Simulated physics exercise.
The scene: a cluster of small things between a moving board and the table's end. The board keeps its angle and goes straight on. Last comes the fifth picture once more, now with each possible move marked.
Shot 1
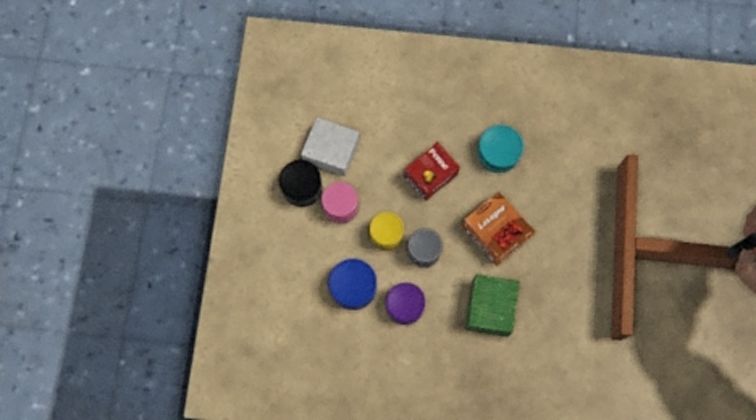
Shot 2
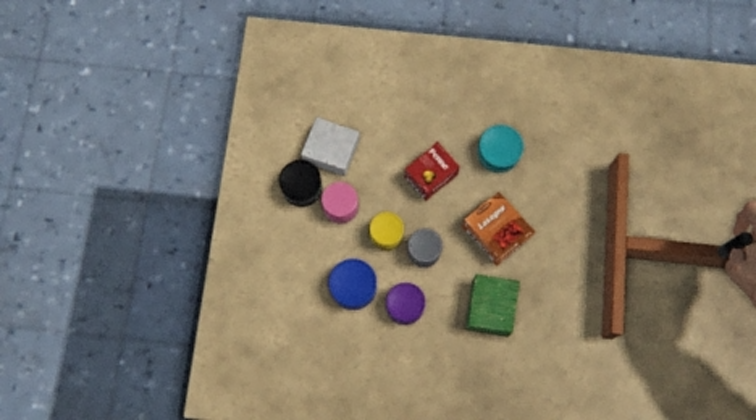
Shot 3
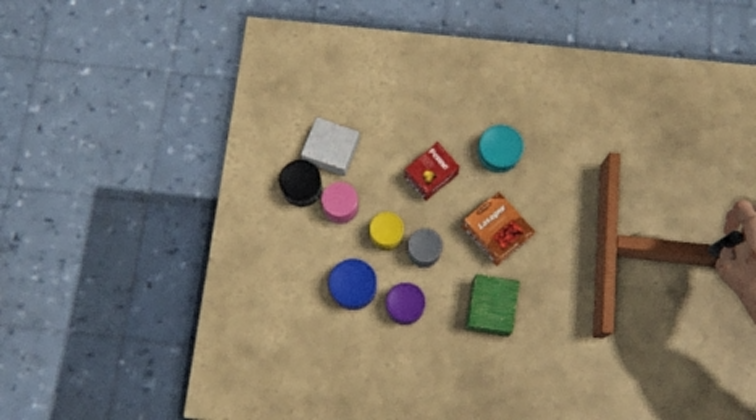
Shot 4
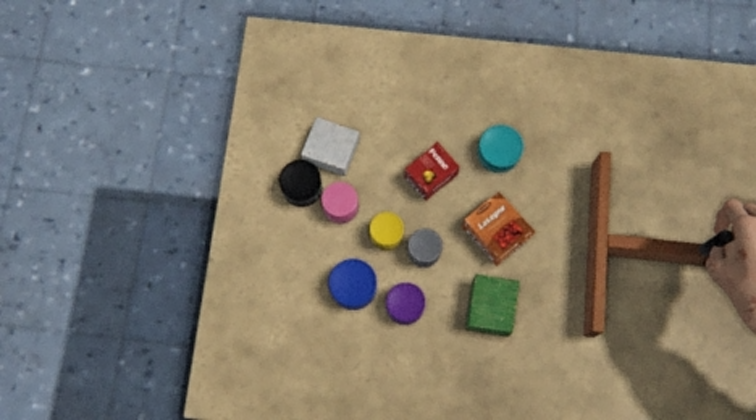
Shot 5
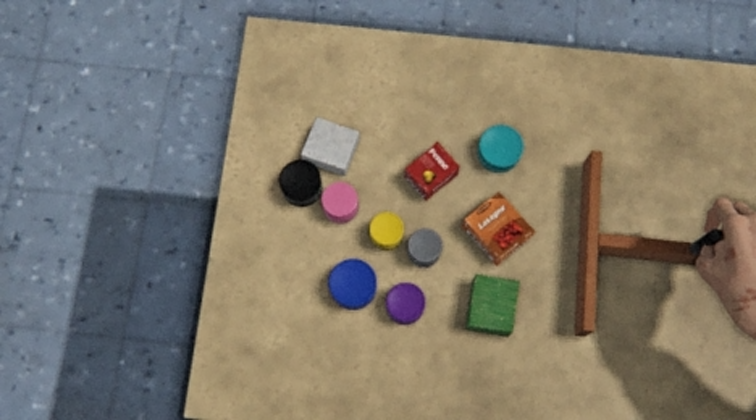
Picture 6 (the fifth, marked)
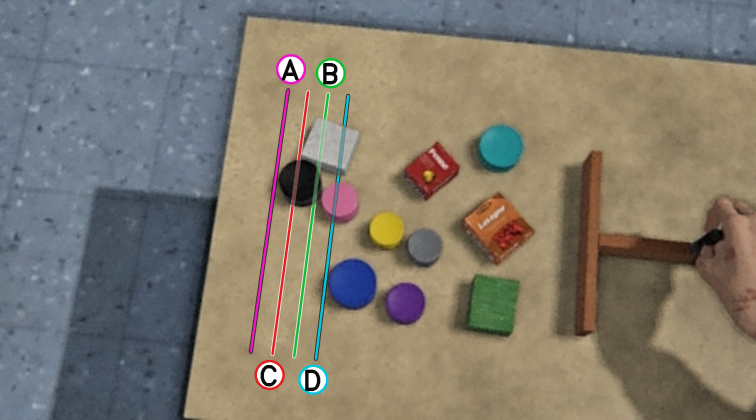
A wooden T-shaped board, its handle gripped by a hand at the right, slides slowly and steadily left across a tan tabletop seen from above, with a speckled blue-grey floor beyond. Ahead of it lie a teal tub, red and orange packets, a green block, yellow, grey, purple, blue, pink and black round containers, and a white block at upper left. The board touches none of them, and they and the camera stay still.
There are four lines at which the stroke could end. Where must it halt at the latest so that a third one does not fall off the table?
It can go as far as C.
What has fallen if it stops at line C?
It is the black jar.
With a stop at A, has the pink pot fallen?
Yes.
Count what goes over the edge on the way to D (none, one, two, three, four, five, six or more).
The count is none.
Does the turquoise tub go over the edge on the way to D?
No.
On the copy, A at (270, 216); B at (312, 220); C at (291, 218); D at (333, 222).
On C. First, board (484, 227); turquoise tub (462, 141); green block (448, 301).
Then, board (376, 216); black jar (279, 173); white block (311, 140).
Finally, board (293, 208); black jar over the edge; white block (233, 128); one fallen.
By contrast, A drops four; B is within the limit but short; D is within the limit but short.
